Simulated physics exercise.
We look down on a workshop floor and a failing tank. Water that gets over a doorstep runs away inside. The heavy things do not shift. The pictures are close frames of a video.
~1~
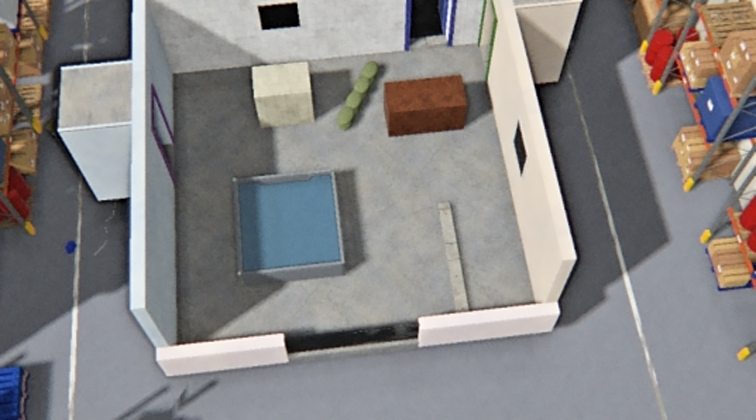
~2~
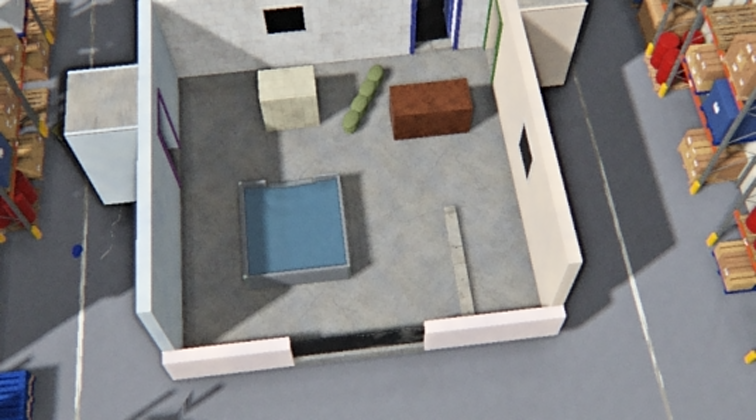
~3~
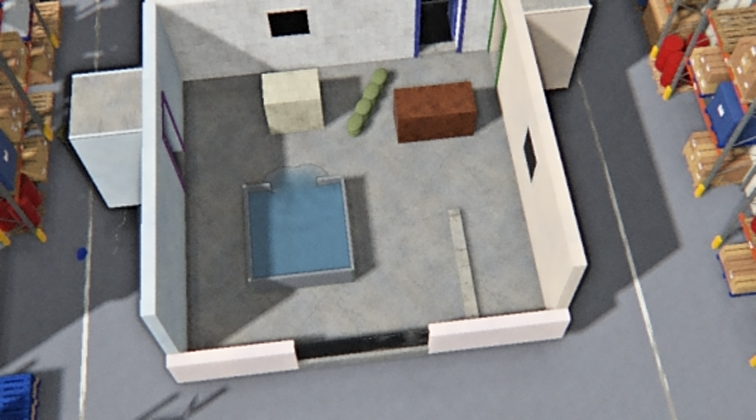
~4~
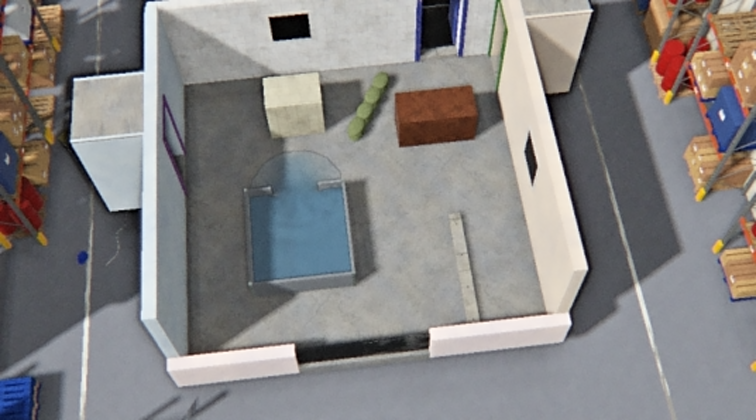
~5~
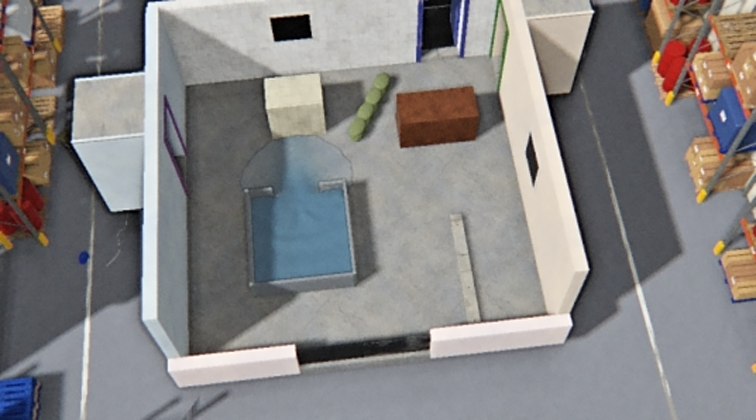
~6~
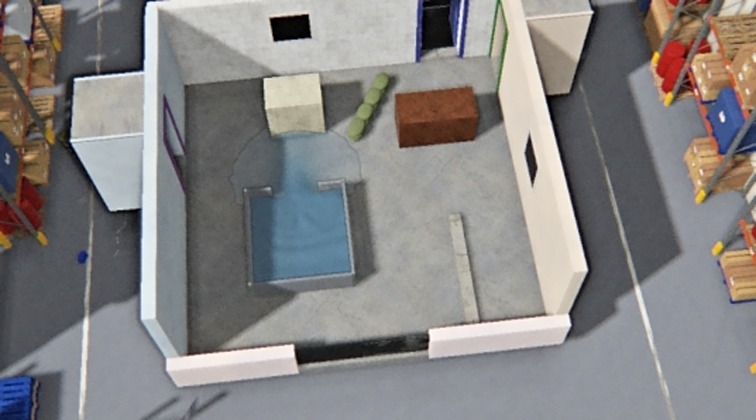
In this clip, seen from above, an open tank of blue water sits still on a grey workshop floor, then water pours through a gap in its far side and spreads in a widening rounded sheet toward a pale block.
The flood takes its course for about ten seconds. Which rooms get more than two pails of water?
In the end: The purple door admits no more than that; the green door admits no more than that; the blue door admits no more than that.
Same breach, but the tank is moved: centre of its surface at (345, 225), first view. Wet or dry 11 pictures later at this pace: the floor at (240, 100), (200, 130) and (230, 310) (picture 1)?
In turn: Dry, covered, not flooded.
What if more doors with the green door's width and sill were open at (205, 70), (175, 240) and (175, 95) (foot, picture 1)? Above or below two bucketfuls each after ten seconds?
In turn: Goes over, lets less in, goes over.
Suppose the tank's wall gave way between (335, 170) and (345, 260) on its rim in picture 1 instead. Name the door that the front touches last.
Last comes the purple one.
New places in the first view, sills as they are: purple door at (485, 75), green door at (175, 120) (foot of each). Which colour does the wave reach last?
I say the purple one.
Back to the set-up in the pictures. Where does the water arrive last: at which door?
It is the one in green.
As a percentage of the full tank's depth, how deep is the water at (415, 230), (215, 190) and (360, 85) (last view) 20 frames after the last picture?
Roughly 2, 2 and 12 per cent, in turn.
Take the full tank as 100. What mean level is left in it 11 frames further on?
Close to 60 %.
A moment on, water covers 15 % of the floor; the purple door not reached, the green door not reached, the blue door not reached.
Next, water covers 20 % of the floor; the purple door not reached, the green door not reached, the blue door not reached.
Then, water covers 40 % of the floor; the purple door wet at the sill, nothing in, the green door not reached, the blue door wet at the sill, nothing in.
Later, water covers 60 % of the floor; the purple door under two buckets in, the green door wet at the sill, nothing in, the blue door wet at the sill, nothing in.
In the end, water covers 90 % of the floor; the purple door under two buckets in, the green door under two buckets in, the blue door wet at the sill, nothing in.
